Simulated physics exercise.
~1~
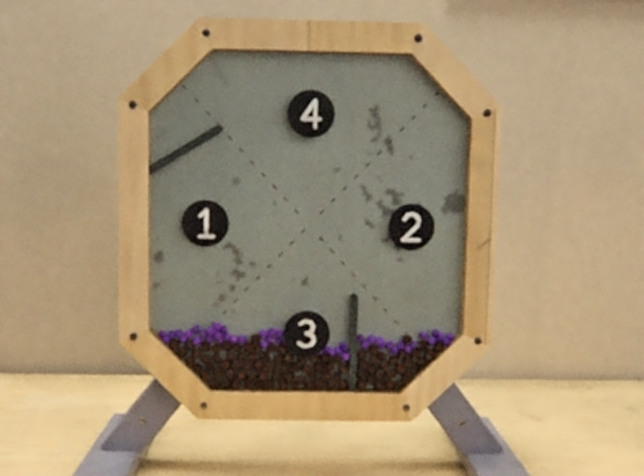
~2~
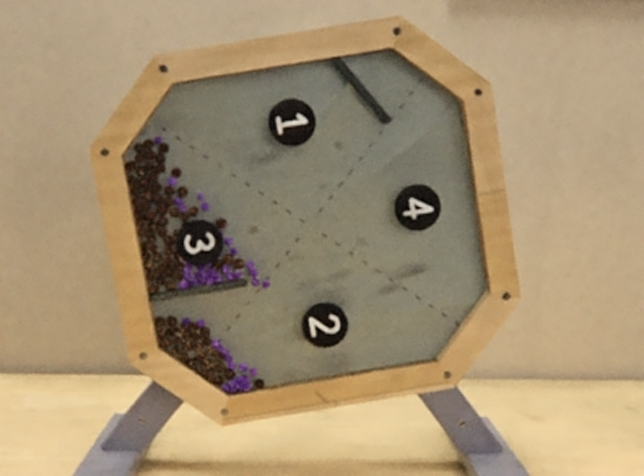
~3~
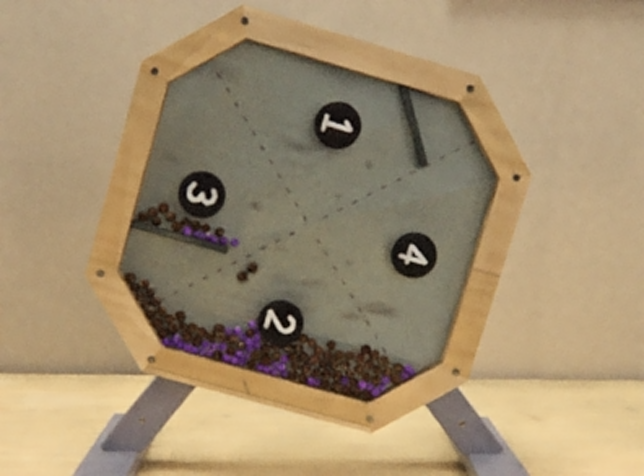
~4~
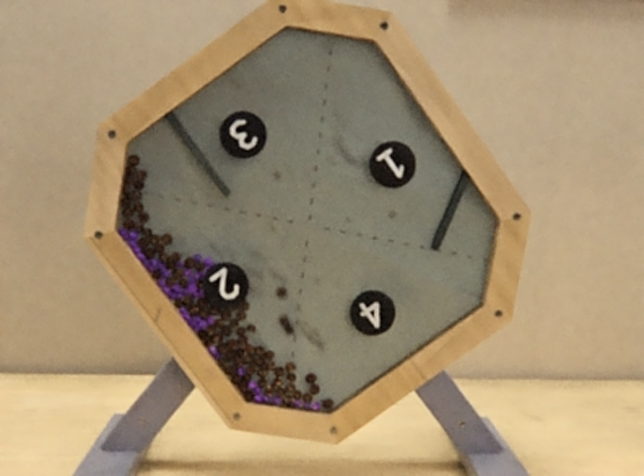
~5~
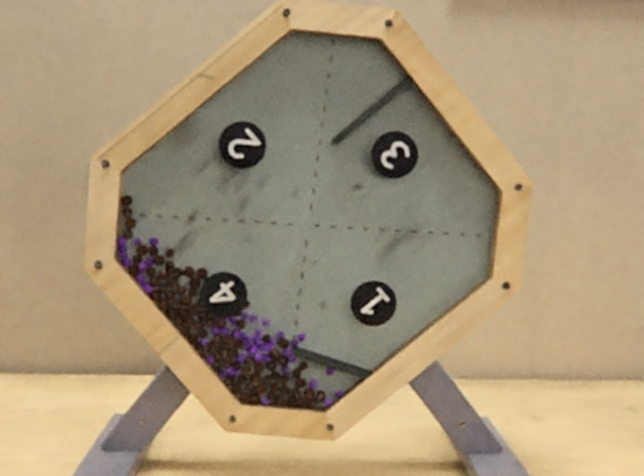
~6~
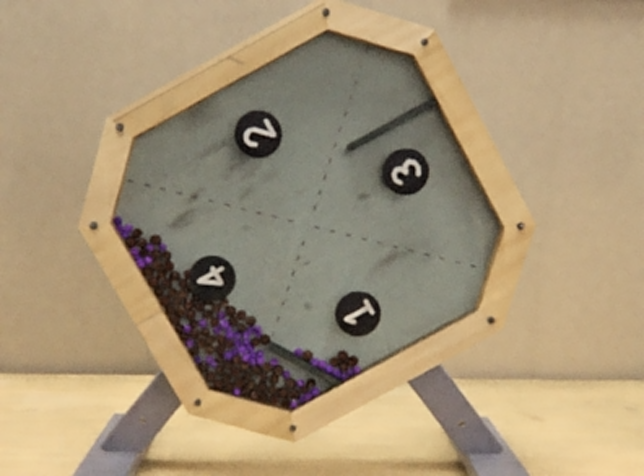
An eight-sided wooden case with a clear front turned clockwise in stages on its stand, sending dark brown and purple beads tumbling past its inner bars, and it ended tilted with most of them piled at the lower left, beneath marker four.
